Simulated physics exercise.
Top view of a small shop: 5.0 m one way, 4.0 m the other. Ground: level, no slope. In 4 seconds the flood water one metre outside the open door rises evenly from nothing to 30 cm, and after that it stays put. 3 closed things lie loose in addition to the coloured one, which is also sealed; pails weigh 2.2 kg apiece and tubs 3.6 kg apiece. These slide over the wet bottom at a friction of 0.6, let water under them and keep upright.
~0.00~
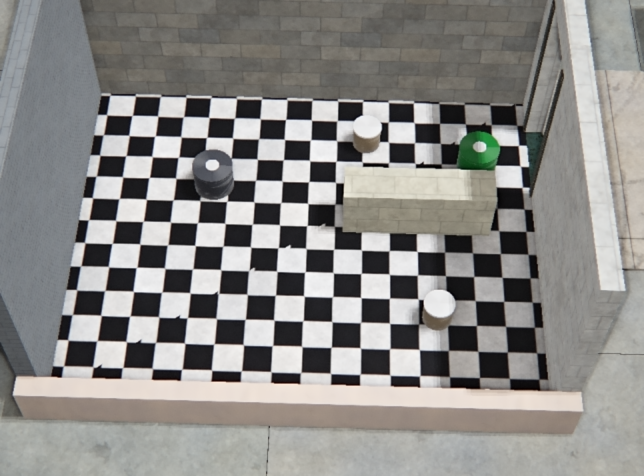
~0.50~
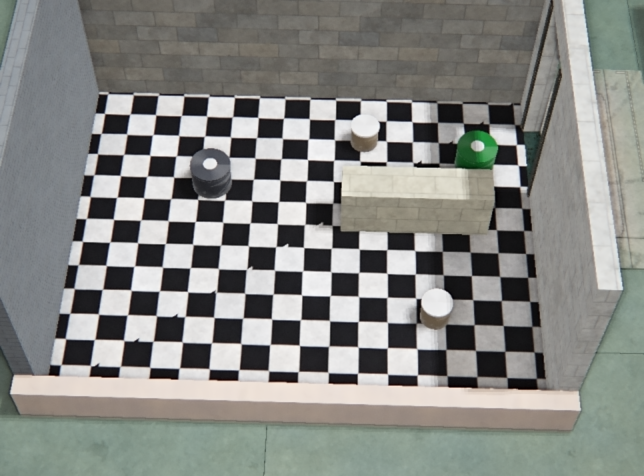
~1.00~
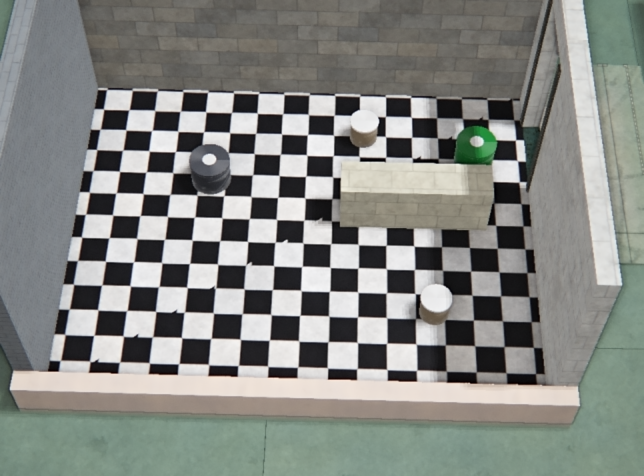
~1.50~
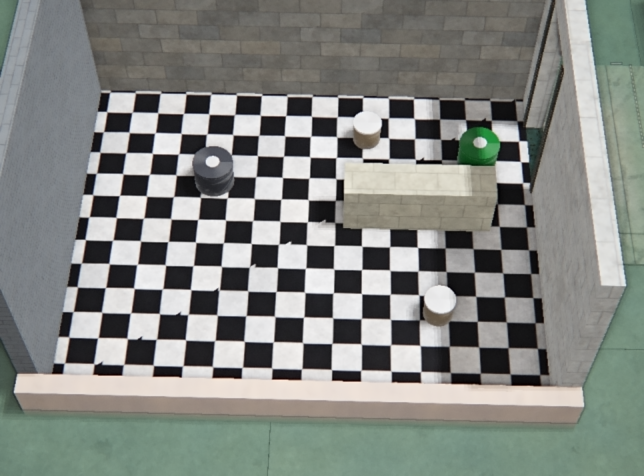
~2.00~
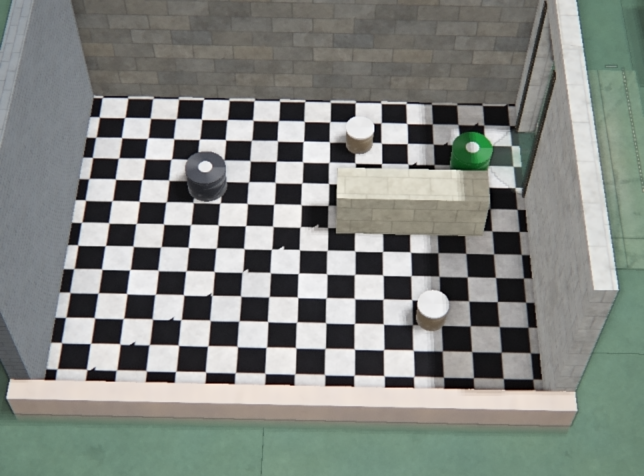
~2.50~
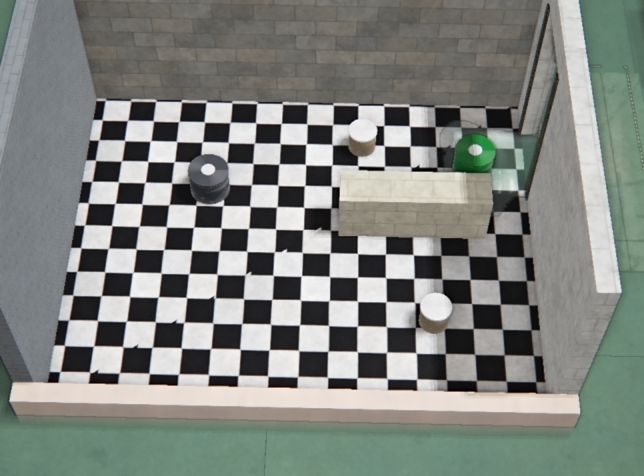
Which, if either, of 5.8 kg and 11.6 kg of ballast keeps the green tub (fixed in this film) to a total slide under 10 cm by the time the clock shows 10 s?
Neither figure is plenty.
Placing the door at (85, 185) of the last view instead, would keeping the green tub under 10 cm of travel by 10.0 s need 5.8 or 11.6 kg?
Then no option works.
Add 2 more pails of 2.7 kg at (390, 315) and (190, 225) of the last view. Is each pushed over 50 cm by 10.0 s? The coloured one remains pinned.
In that order: Within it, beyond it.
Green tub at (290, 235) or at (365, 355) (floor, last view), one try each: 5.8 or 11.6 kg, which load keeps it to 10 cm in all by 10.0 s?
The first try gives success with both; the second gives success with heavier only.
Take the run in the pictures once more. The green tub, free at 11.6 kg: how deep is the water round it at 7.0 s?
Depth: Approx. 16 cm.
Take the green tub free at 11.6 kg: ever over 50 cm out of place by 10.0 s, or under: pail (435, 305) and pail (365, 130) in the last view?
First within the mark, second above the mark.
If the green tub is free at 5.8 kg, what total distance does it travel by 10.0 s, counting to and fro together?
900 cm, roughly.
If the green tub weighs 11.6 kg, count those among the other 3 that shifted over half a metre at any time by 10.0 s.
Count: 2.
After 3.5 s the green tub would be 91 cm from its start with 5.8 kg and 53 cm from its start with 11.6 kg; 5 cm of water round it then.
After 4.5 s the green tub would be 221 cm from its start with 5.8 kg and 145 cm from its start with 11.6 kg; 6 cm of water round it then.
After 7.0 s the green tub would be 411 cm from its start with 5.8 kg and 403 cm from its start with 11.6 kg; 16 cm of water round it then.
After 10.0 s the green tub would be 303 cm from its start with 5.8 kg and 479 cm from its start with 11.6 kg; 16 cm of water round it then.
